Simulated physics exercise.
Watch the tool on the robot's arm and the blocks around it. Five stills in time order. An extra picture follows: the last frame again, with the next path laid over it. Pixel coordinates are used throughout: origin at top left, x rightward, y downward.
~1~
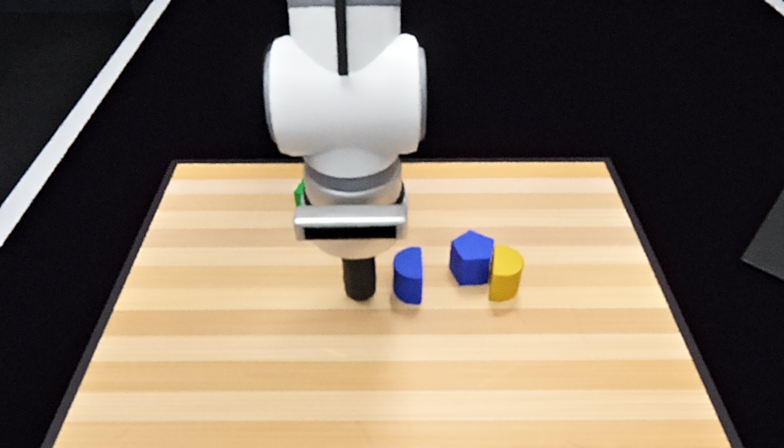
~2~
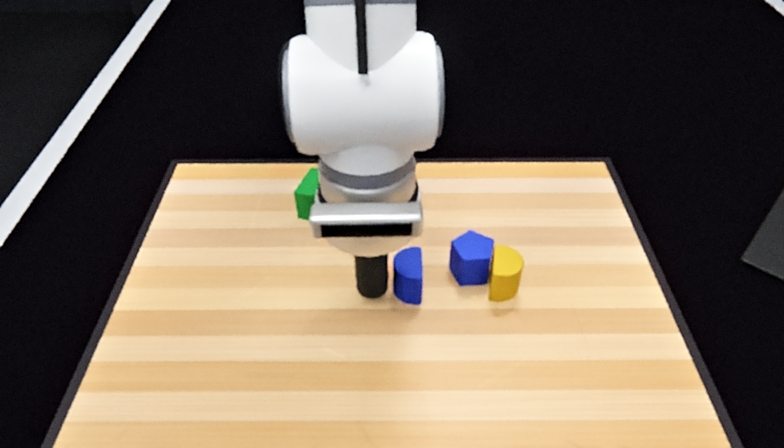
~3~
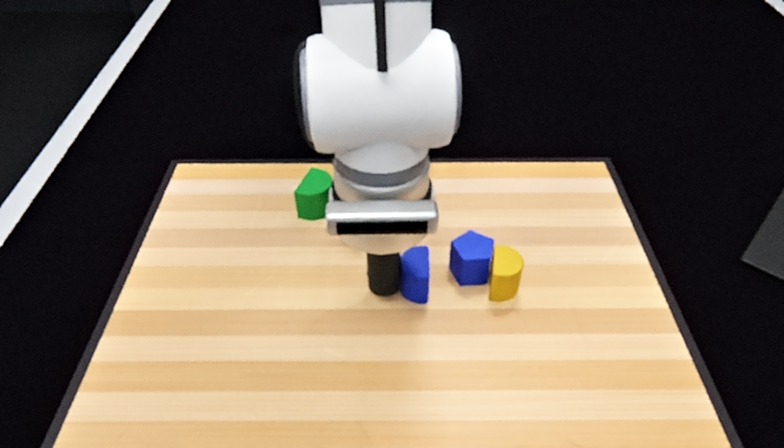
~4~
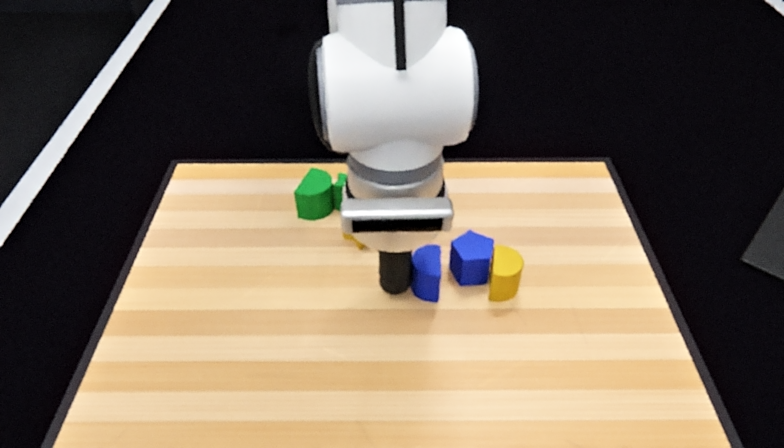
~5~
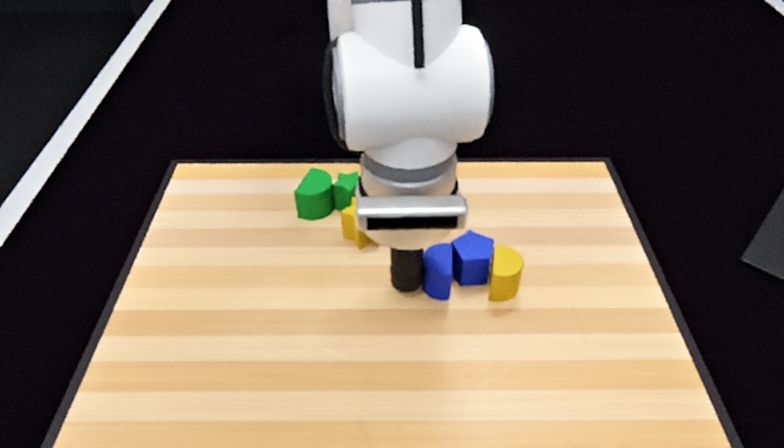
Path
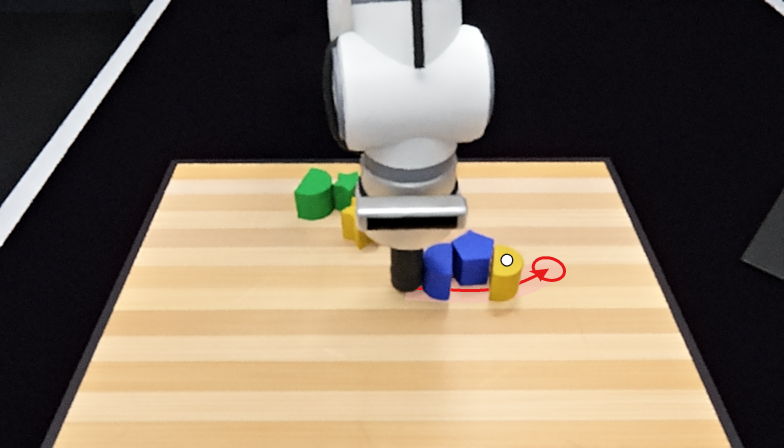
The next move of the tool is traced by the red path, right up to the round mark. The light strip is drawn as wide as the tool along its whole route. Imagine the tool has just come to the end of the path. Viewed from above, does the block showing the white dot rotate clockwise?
Yes, I think so.
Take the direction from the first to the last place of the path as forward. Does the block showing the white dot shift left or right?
That's a shift to the right.
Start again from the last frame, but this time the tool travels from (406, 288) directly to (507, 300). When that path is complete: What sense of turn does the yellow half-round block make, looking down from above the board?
My prediction: CW.
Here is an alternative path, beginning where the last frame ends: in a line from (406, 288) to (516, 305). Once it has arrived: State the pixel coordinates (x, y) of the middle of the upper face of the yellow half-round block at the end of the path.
Top centre: (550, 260).
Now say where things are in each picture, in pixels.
In the first picture, tool's lower end at (361, 289); yellow star-shaped block hidden; blue half-round block at (410, 262); blue pentagonal block at (474, 245); yellow half-round block at (507, 260).
In the second picture, tool at (372, 287); blocks still.
In the third picture, tool at (384, 285); blue half-round block at (416, 261).
In the fourth picture, tool at (395, 283); blue half-round block at (428, 259).
In the fifth picture, tool at (406, 281); yellow star-shaped block partly hidden; blue half-round block at (439, 258); blue pentagonal block at (474, 245); yellow half-round block at (507, 260).
Drawn move, from (406, 288) by way of (458, 290) and (508, 286) to (549, 269); the dot is on the yellow half-round block.
What follows on the original path. One third of the way, tool at (459, 284); blue half-round block at (486, 250), turned 50° anticlockwise; blue pentagonal block at (498, 229), turned 25° anticlockwise; yellow half-round block at (522, 262), turned 25° clockwise.
Two thirds of the way, tool at (511, 280); blue half-round block at (525, 238), turned 105° anticlockwise; blue pentagonal block at (507, 218), turned 75° anticlockwise; yellow half-round block at (556, 262), turned 55° clockwise.
At the end, tool at (551, 262); yellow star-shaped block still; blue half-round block at (548, 219), turned 160° anticlockwise; blue pentagonal block at (508, 215), turned 95° anticlockwise; yellow half-round block at (589, 262), turned 120° clockwise.
